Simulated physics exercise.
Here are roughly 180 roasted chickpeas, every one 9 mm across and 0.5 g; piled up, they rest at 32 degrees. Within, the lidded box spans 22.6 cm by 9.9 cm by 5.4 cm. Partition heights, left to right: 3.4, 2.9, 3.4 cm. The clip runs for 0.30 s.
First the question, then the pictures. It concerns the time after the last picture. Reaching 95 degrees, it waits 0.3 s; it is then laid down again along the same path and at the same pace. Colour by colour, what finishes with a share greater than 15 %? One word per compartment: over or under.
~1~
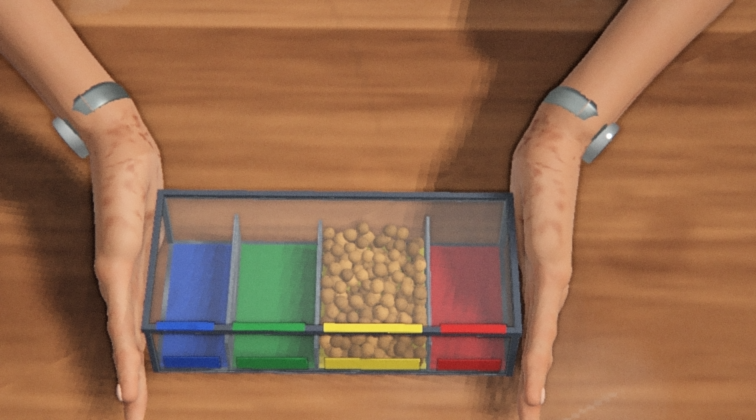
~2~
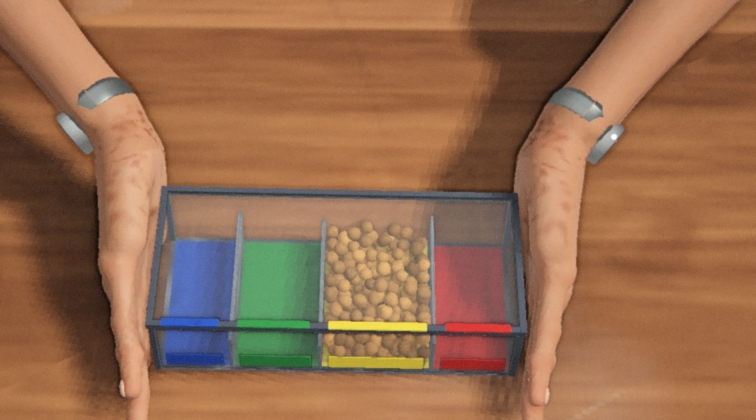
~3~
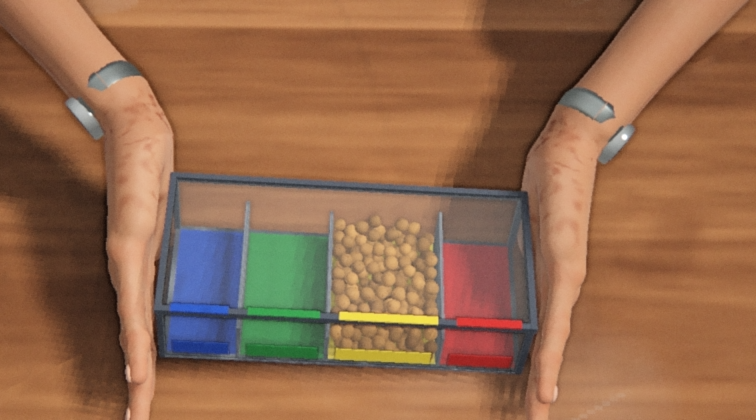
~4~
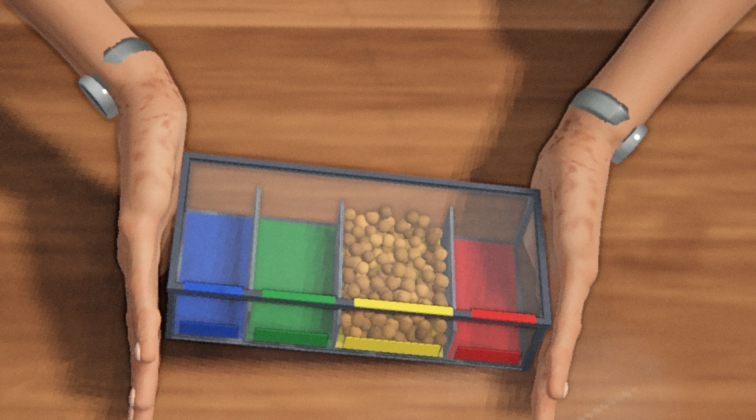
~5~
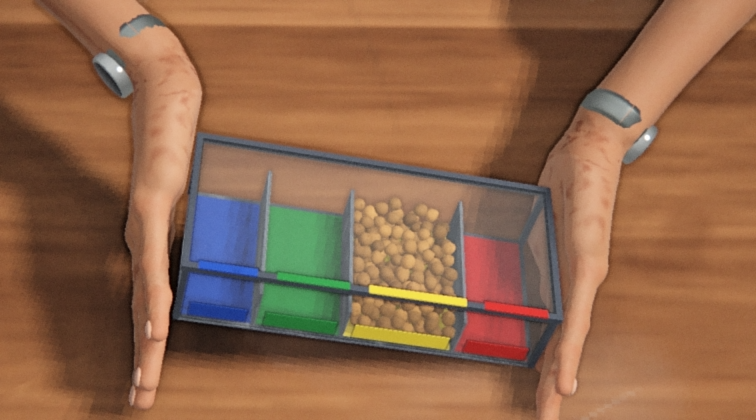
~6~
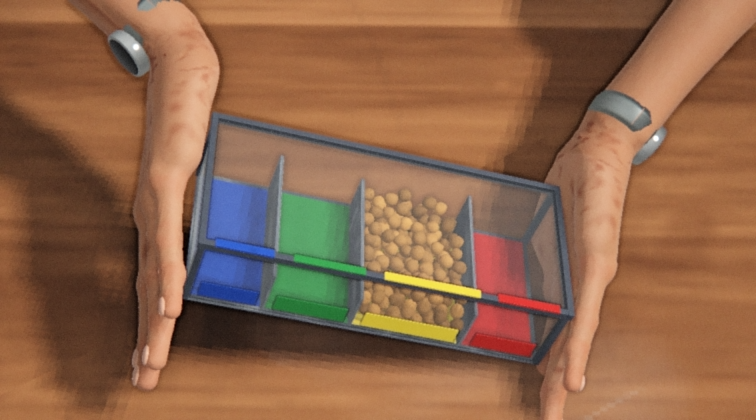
Red over, blue under, green under, yellow over.
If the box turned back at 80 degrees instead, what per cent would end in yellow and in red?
Yellow: 70, red: 30 (per cent).
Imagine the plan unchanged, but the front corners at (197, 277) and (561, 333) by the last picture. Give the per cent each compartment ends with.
Red = 50 %, blue = 0 %, green = 0 %, yellow = 50 %.
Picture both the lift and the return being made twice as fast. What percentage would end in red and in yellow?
In that case red would keep 55 % and yellow would keep 45 %.
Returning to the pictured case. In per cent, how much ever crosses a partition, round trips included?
Estimate: Around 60 %.
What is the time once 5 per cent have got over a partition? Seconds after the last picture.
It comes at roughly 0.80 s.
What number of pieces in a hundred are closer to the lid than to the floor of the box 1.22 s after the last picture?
Close to 60 in a hundred.
Then, 1.22 s after the last picture, tilt 95 degrees; red 45 %, yellow 55 %.
Then, 2.04 s after the last picture, tilt 48 degrees; red 60 %, yellow 40 %.
Then, 2.87 s after the last picture, tilt 0 degrees; red 60 %, yellow 40 %.
In the end, red 60 %, blue 0 %, green 0 %, yellow 40 %.
